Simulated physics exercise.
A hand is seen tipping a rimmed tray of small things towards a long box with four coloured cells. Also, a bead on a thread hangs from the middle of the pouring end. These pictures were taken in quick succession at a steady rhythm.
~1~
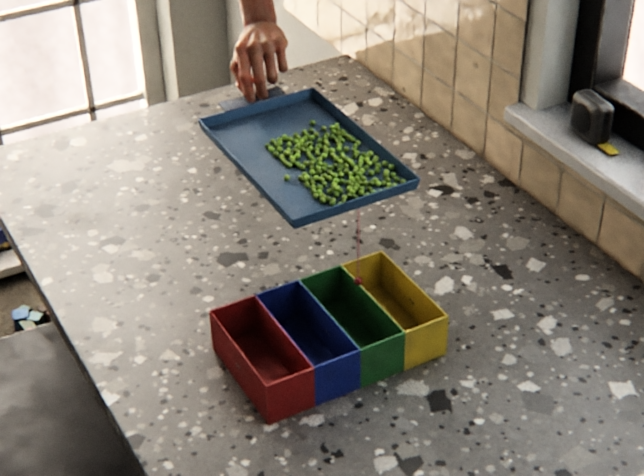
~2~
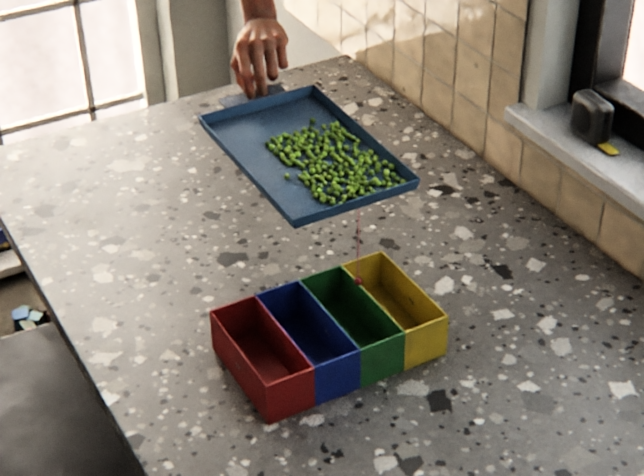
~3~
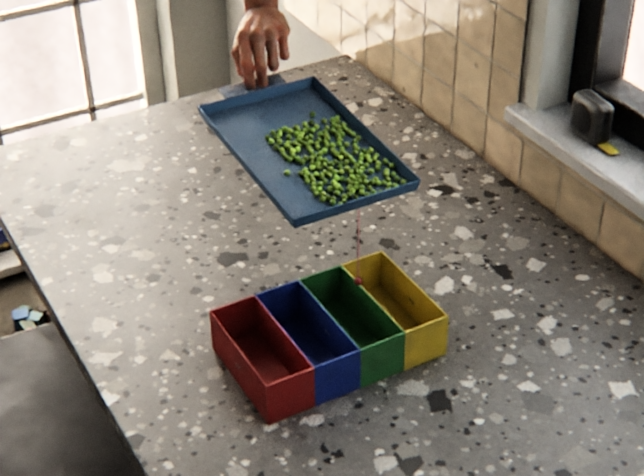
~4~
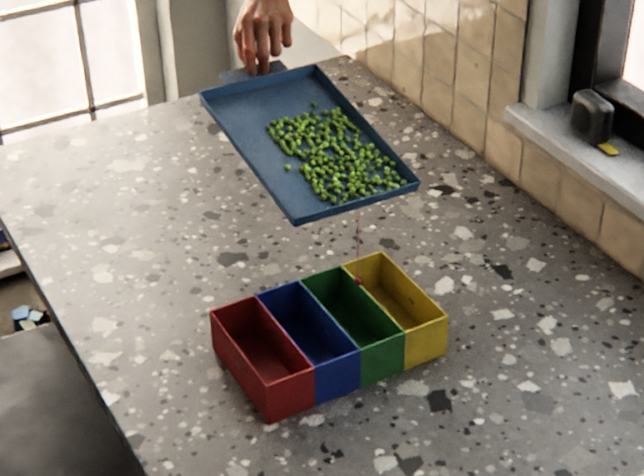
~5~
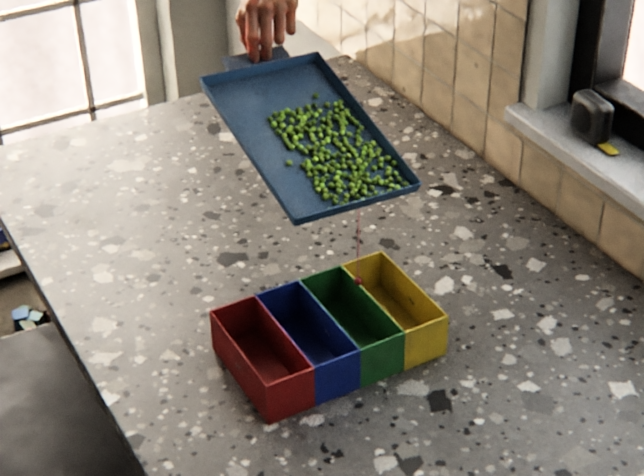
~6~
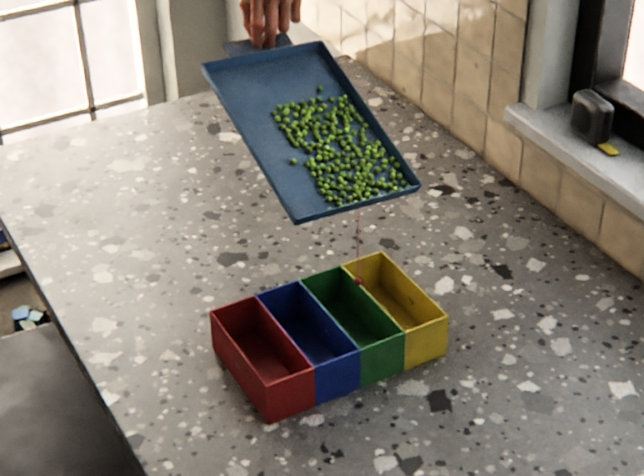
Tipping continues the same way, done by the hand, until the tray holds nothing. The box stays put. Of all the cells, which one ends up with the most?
The yellow one ends up with the most.
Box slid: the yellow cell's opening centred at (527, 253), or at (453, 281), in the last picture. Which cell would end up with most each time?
For the first position it is that red cell, and for the second it is the green one.
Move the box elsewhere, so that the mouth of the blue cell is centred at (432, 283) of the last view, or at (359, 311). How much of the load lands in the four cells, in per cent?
90 %, 100 %.
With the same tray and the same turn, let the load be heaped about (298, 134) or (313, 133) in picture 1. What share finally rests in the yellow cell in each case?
In order, 50 per cent then 40 per cent.
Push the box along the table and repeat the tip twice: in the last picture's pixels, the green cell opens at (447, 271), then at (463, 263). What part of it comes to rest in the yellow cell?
About 0 per cent, then about 0 per cent.
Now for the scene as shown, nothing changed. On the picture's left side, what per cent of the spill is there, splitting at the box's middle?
That comes to about 0 per cent of the pieces.
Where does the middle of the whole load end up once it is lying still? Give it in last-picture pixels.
Around (420, 335).
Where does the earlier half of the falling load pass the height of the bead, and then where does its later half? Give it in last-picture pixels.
Around (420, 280) first; around (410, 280) second.
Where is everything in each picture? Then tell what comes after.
In the first frame, corners of the pouring end near (294, 218) and (417, 178), level; middle of the load near (335, 166), dried peas; bead on its thread near (358, 281); red cell near (291, 392); blue cell near (337, 374); green cell near (382, 356); yellow cell near (426, 339).
In the second frame, corners of the pouring end near (294, 218) and (417, 178), level; middle of the load near (335, 165).
In the third frame, corners of the pouring end near (295, 217) and (418, 179), tipped barely, lowest at the right corner; middle of the load near (335, 162).
In the fourth frame, corners of the pouring end near (296, 217) and (418, 181), tipped a little, lowest at the right corner; middle of the load near (336, 158).
In the fifth frame, corners of the pouring end near (296, 217) and (419, 182), tipped a little, lowest at the right corner; middle of the load near (338, 154).
In the sixth frame, corners of the pouring end near (297, 216) and (419, 184), tipped clearly, lowest at the right corner; middle of the load near (342, 153), all but a few on the move; red cell near (291, 392); blue cell near (337, 374); green cell near (382, 356); yellow cell near (426, 339).
Shortly afterwards, tray tipped steeply; all but a few on the tray; only a few in the yellow cell; only a few falling or outside the box.
Next, tray tipped right over; near a quarter on the tray; near a quarter in the yellow cell; only a few in the green cell; near half falling or outside the box.
Some moments later, tray tipped past a quarter turn; near half in the yellow cell; a little in the green cell; near half falling or outside the box.
In the end, tray tipped past a quarter turn; near half in the yellow cell; a little in the green cell; none at all in the red cell; none at all in the blue cell; near half outside the box.
